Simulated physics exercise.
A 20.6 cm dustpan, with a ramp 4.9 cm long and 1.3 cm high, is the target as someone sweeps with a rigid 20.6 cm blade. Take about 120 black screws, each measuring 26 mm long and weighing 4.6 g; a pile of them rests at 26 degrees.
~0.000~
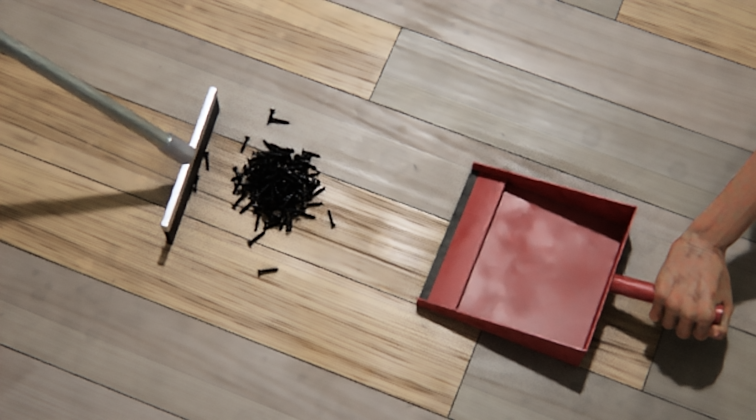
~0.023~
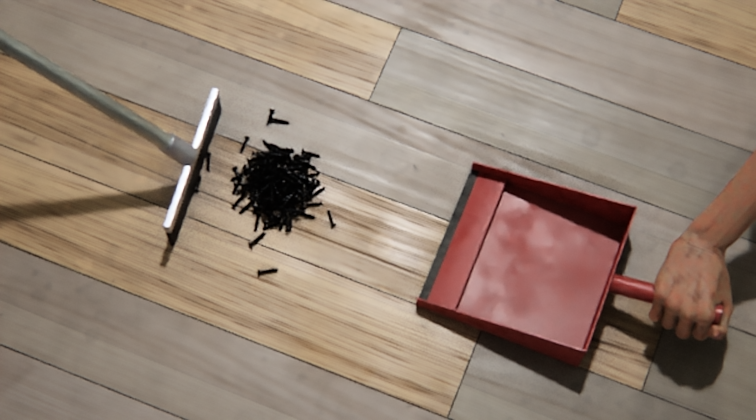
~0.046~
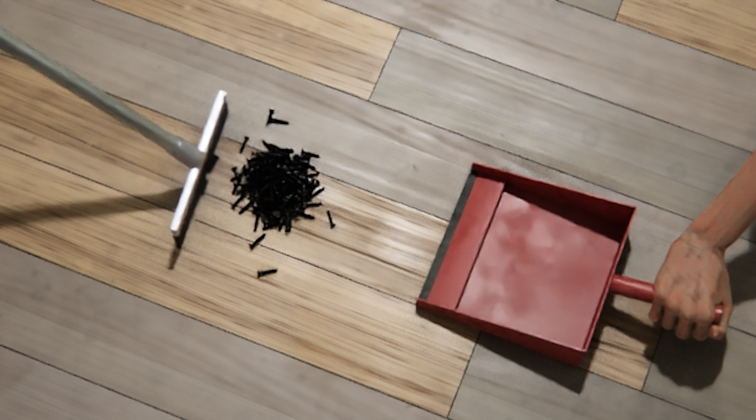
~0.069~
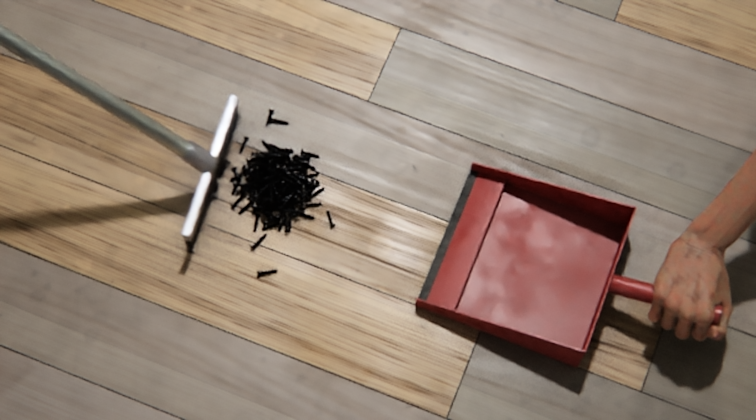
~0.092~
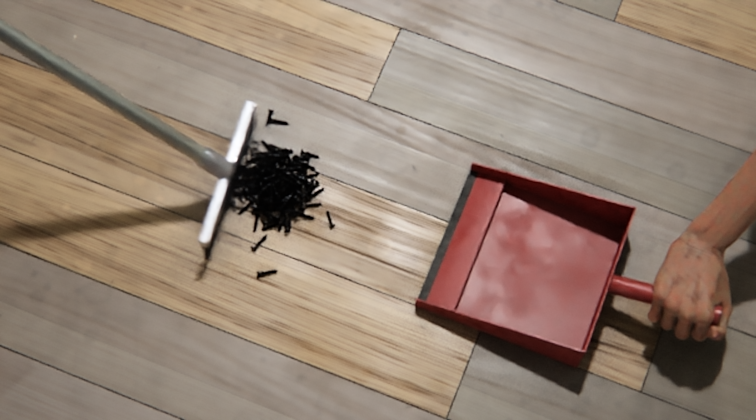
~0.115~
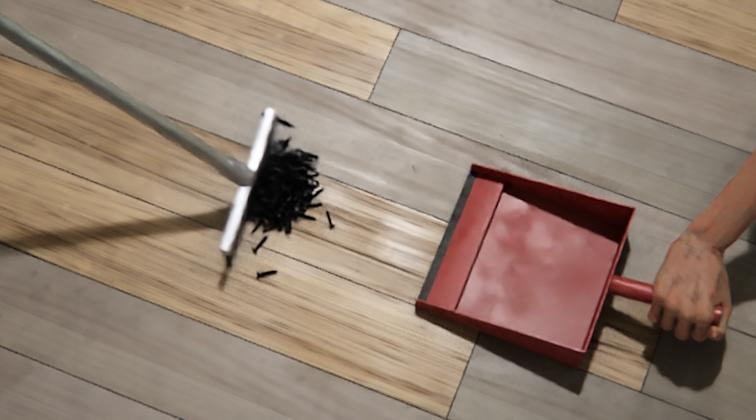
A pile of small black screws sat on a wood plank floor while a long-handled blade slid right and pushed into them, bunching them up, as a hand held a red dustpan still.
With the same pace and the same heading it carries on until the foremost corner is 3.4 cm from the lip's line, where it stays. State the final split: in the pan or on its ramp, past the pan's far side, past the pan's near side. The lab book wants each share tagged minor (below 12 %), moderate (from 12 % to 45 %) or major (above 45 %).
In the end pan: The chief portion; far side: A slim portion; near side: A slim portion.
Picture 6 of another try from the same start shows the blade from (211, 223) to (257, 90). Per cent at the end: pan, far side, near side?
That ends as pan 20, far 35, and near 5.
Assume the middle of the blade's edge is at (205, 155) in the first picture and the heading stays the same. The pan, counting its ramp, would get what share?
60 per cent, roughly.
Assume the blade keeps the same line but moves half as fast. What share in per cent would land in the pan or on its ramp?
Some 20 %.
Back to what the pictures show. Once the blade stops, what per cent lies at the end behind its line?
0 %.
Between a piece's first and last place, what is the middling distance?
Median: Approx. 28 cm.
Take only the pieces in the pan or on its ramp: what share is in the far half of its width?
Share: Approx. 60 %.
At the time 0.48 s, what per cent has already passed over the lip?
Over the lip by then: Approx. 65 %.
After 0.21 s, middle of the blade 13 cm from the lip; 0 % over the lip, far side 0 %, near side 0 %.
Then, at 0.27 s, middle of the blade 7 cm from the lip; 0 % over the lip, far side 0 %, near side 5 %.
After 0.48 s, middle of the blade 5 cm from the lip; 65 % over the lip, far side 5 %, near side 5 %.
In the end, at 1.8 s, pan 60 %, far side 5 %, near side 5 %, in front of the lip or behind the blade 30 %.
